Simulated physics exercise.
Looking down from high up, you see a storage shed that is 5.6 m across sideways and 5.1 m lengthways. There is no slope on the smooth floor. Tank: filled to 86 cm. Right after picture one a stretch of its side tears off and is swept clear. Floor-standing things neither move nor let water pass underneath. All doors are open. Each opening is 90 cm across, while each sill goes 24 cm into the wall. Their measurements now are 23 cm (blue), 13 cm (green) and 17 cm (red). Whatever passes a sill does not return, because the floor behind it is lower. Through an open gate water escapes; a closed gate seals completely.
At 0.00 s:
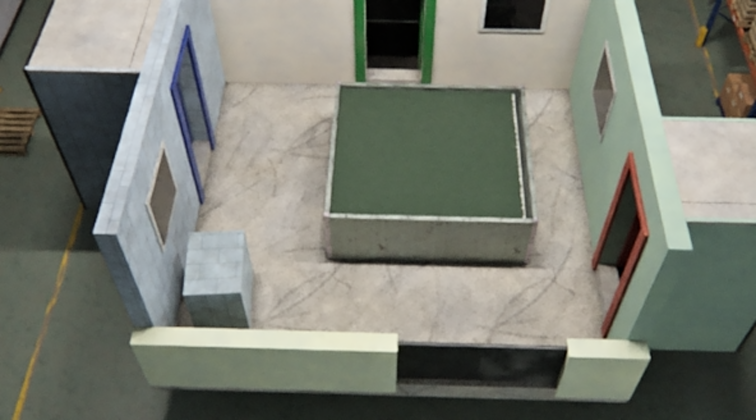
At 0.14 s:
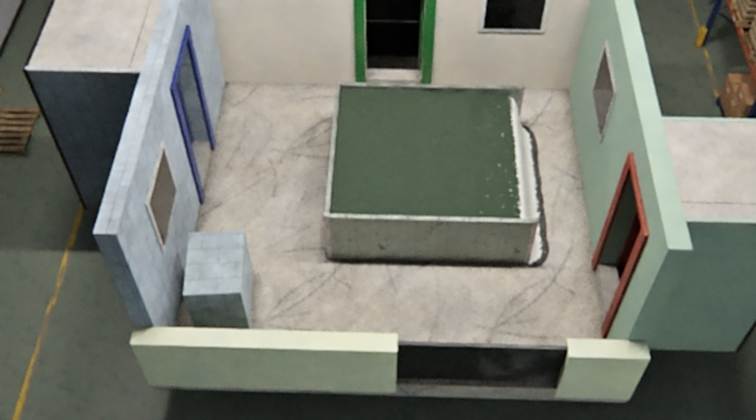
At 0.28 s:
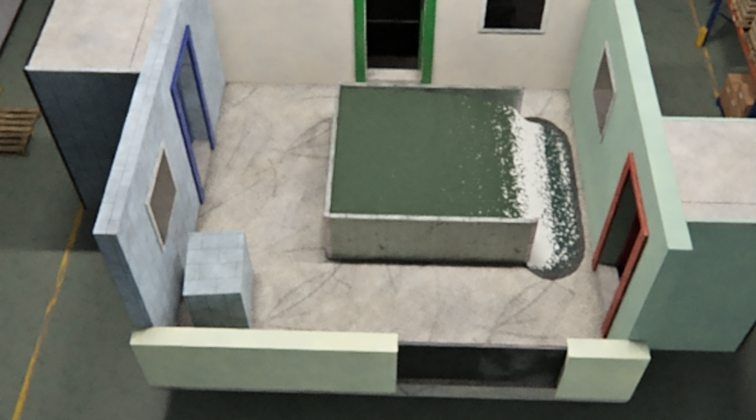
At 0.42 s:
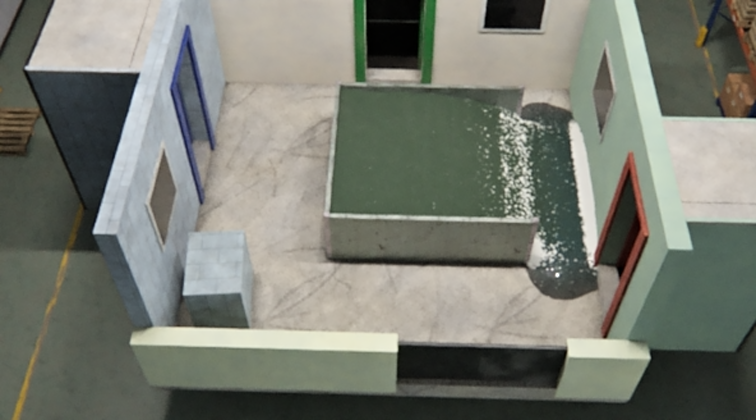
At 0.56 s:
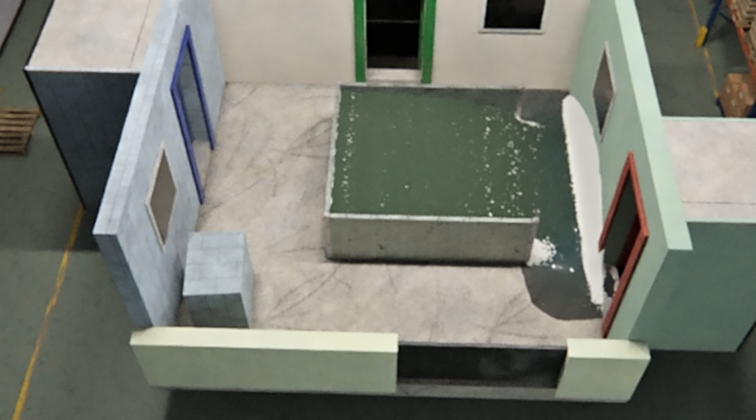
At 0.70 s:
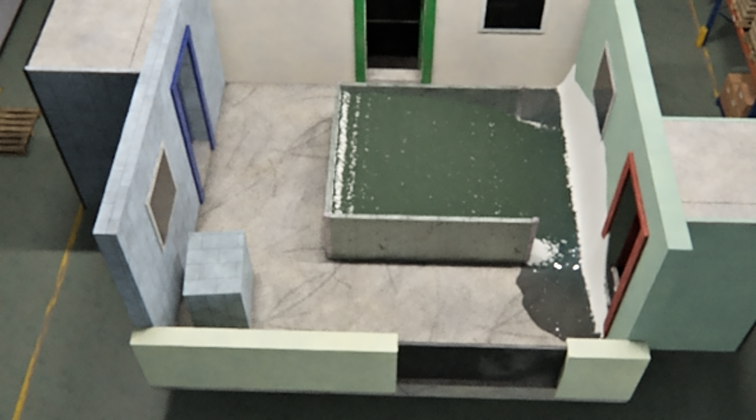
A storage shed with an open top and a smooth pale floor is seen from high above, the view staying still. A broad tank of dark green water stands in the middle, with a grey block at lower left, a blue door left, a green door at back and a red door right. The tank's right side gives way, and foaming water pours out, spreads across the floor, and reaches the right wall and red door.
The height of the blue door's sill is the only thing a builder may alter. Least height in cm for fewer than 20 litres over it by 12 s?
Roughly 17 cm.
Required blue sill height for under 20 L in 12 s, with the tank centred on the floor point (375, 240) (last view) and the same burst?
At least some 26 centimetres tall.
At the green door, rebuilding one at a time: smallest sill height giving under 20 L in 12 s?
Green - roughly 20 cm.
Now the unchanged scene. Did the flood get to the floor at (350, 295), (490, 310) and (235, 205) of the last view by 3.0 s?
Point 1: Awash; point 2: Awash; point 3: Bone dry.
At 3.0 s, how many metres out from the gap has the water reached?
Front distance: Approx. 5.4 m.
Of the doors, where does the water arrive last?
Last in line is the blue door.
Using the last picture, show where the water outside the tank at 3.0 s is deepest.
Check close to (237, 84).
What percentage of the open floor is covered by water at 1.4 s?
I'd estimate about 30 percent.
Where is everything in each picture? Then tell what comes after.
In the first picture, still water, 86 cm deep, in the tank at (430, 151); the blue door at (195, 126) is dry.
In the second picture, the gap is at (520, 181), the front 0.3 m out at (541, 254); the back of the tank holds 86 cm.
In the third picture, the gap is at (520, 182), the front 0.8 m out at (580, 248); the back of the tank holds 86 cm.
In the fourth picture, the gap is at (520, 183), the front 1.0 m out at (573, 118); the back of the tank holds 86 cm.
In the fifth picture, the front is at (570, 96), 1.3 m from the gap at (520, 184); 3.6 m2 of floor is wet, 83 cm left at the back.
In the sixth picture, the front is at a hidden place, 1.6 m from the gap at (520, 184); 3.8 m2 of floor is wet, 74 cm left at the back; the blue door at (195, 126), 4.6 m from the gap, is still 4.8 m from the nearest water.
After 1.4 s water covers 30 % of the floor, deepest (78 cm) near (570, 99); it has not reached the blue door.
After 3.0 s water covers 80 % of the floor, deepest (62 cm) near (237, 84); 8 cm at the blue door, 0 litres in over its 23 cm sill.
After 12.0 s water covers 100 % of the floor, deepest (25 cm) near (339, 365); 16 cm at the blue door, 2 litres in over its 23 cm sill.
At the blue door as built, the water arrived by 2.9 s and peaked near 19 cm at 7.4 s.
Run again over the same 12 s with other heights there, 31 litres in over 15 cm, 8 litres over 20 cm. The limit of 20 litres is kept from about 17 cm up.
